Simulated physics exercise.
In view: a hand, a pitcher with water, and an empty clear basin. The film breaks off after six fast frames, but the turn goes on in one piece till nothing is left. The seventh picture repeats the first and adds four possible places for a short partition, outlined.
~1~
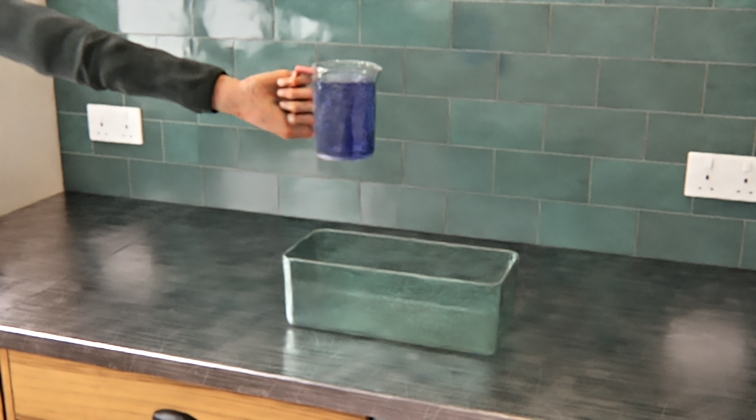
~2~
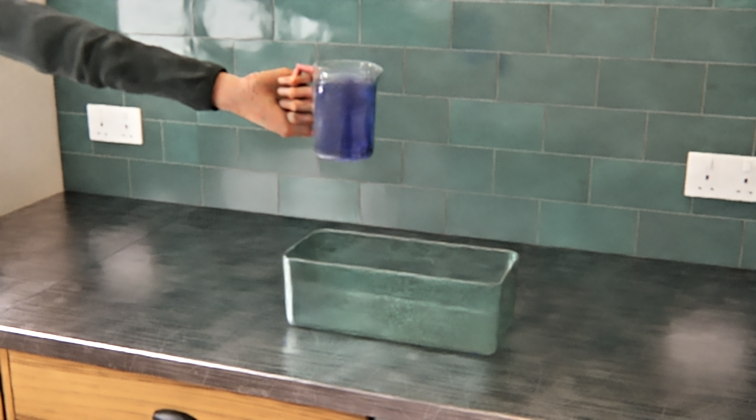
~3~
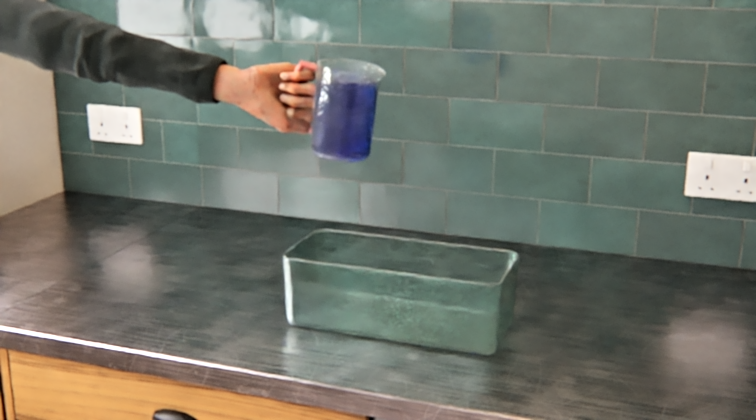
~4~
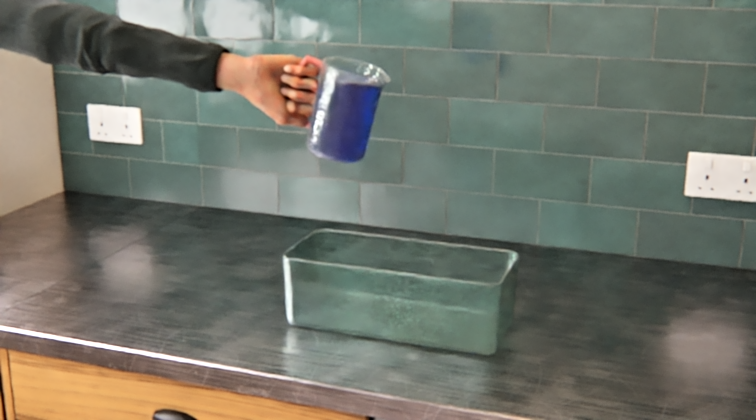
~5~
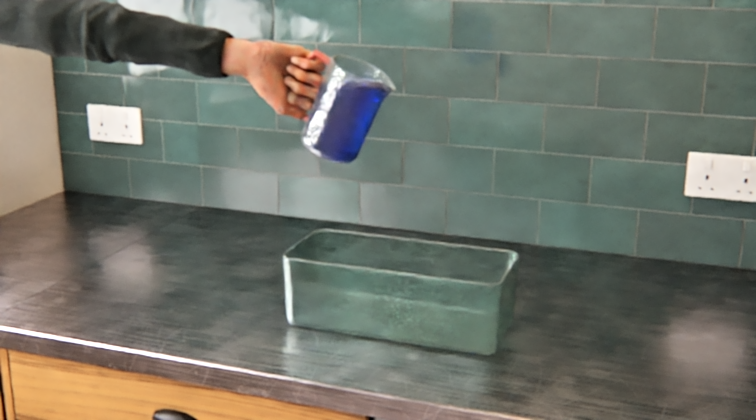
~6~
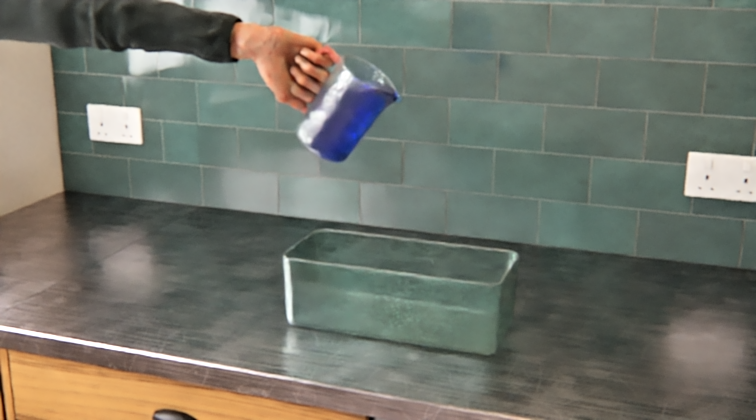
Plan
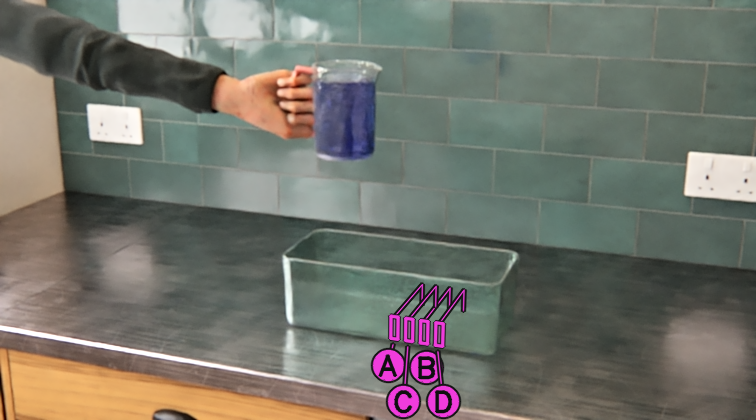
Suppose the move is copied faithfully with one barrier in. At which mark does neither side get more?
Choose D.
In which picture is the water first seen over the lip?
In picture 6.
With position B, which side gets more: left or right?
More ends on the right.
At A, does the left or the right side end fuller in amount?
More ends on the right.
In magenta, A at (393, 344); B at (422, 348); C at (407, 346); D at (437, 351).
If A is chosen, about 7 % ends left of the wall and 90 % right of it; 3 % is lost outside.
If B is chosen, about 18 % ends left of the wall and 80 % right of it; 3 % is lost outside.
If C is chosen, about 9 % ends left of the wall and 88 % right of it; 3 % is lost outside.
If D is chosen, about 46 % ends left of the wall and 51 % right of it; 3 % is lost outside.
